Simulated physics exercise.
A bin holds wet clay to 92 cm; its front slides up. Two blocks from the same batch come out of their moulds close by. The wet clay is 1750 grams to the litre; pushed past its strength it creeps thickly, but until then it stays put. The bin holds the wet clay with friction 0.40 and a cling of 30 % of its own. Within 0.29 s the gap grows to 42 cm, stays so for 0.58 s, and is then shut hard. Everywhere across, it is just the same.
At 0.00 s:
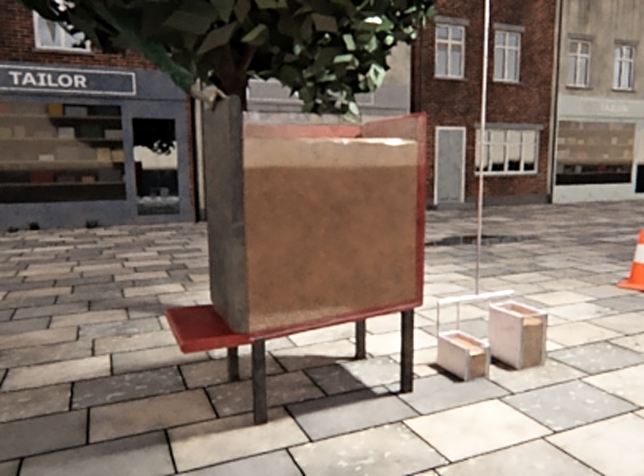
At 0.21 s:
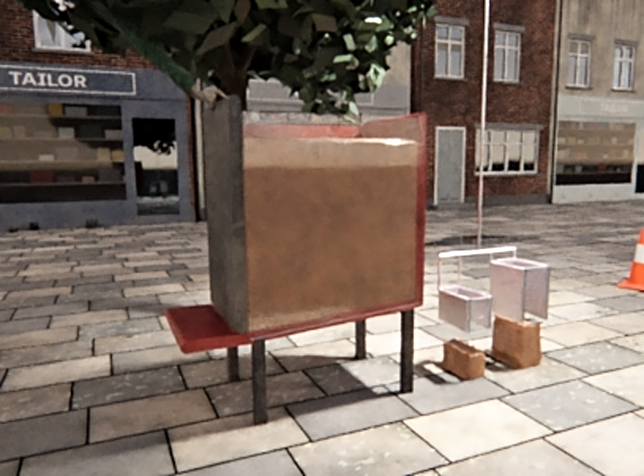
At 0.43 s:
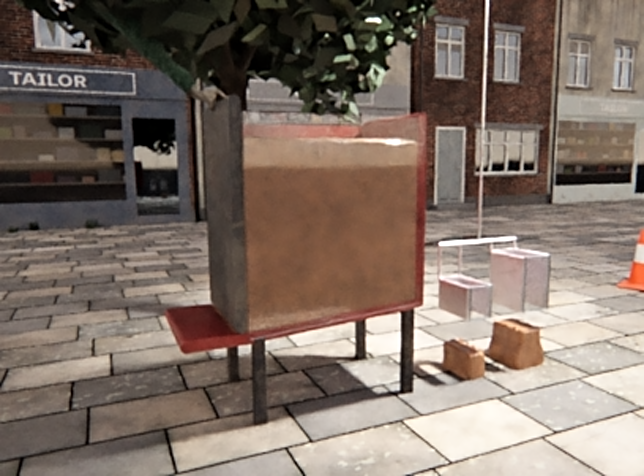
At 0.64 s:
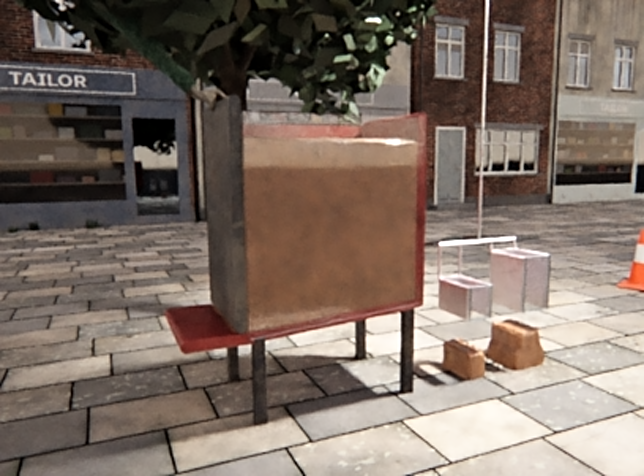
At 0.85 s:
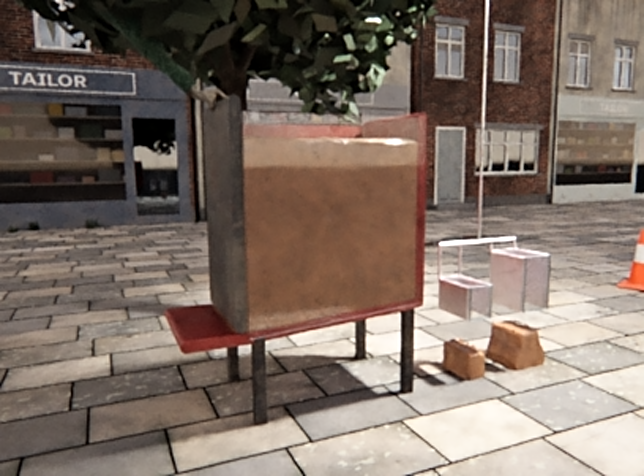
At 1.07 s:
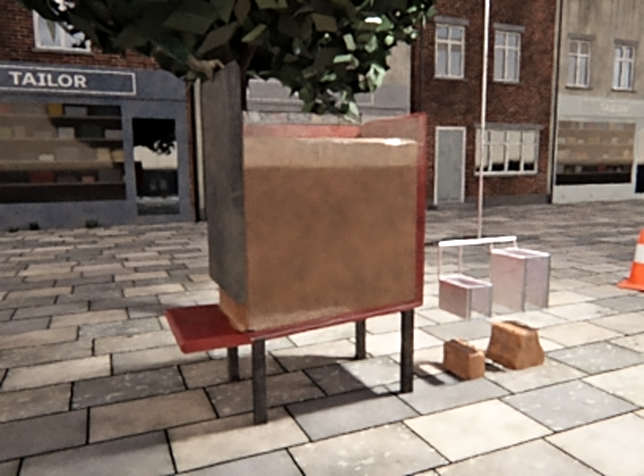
Clear moulds lift off two brown clay blocks, the larger sagging slightly, before the bin's grey front slides up a little.
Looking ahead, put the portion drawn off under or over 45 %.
I'd expect a figure lower than 45 %.
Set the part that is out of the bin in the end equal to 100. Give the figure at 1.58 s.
I'd say near 40 per cent.
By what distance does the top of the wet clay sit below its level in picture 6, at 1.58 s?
The difference comes to roughly 4 cm.
After 1.30 s, the hatch is 42 cm open and 1 % is out.
After 1.58 s, the hatch is 42 cm open and 12 % is out.
After 1.86 s, the hatch is 41 cm open and 24 % is out.
After 2.13 s, the hatch is 11 cm open and 32 % is out.
After 2.81 s, the hatch is shut and 32 % is out.
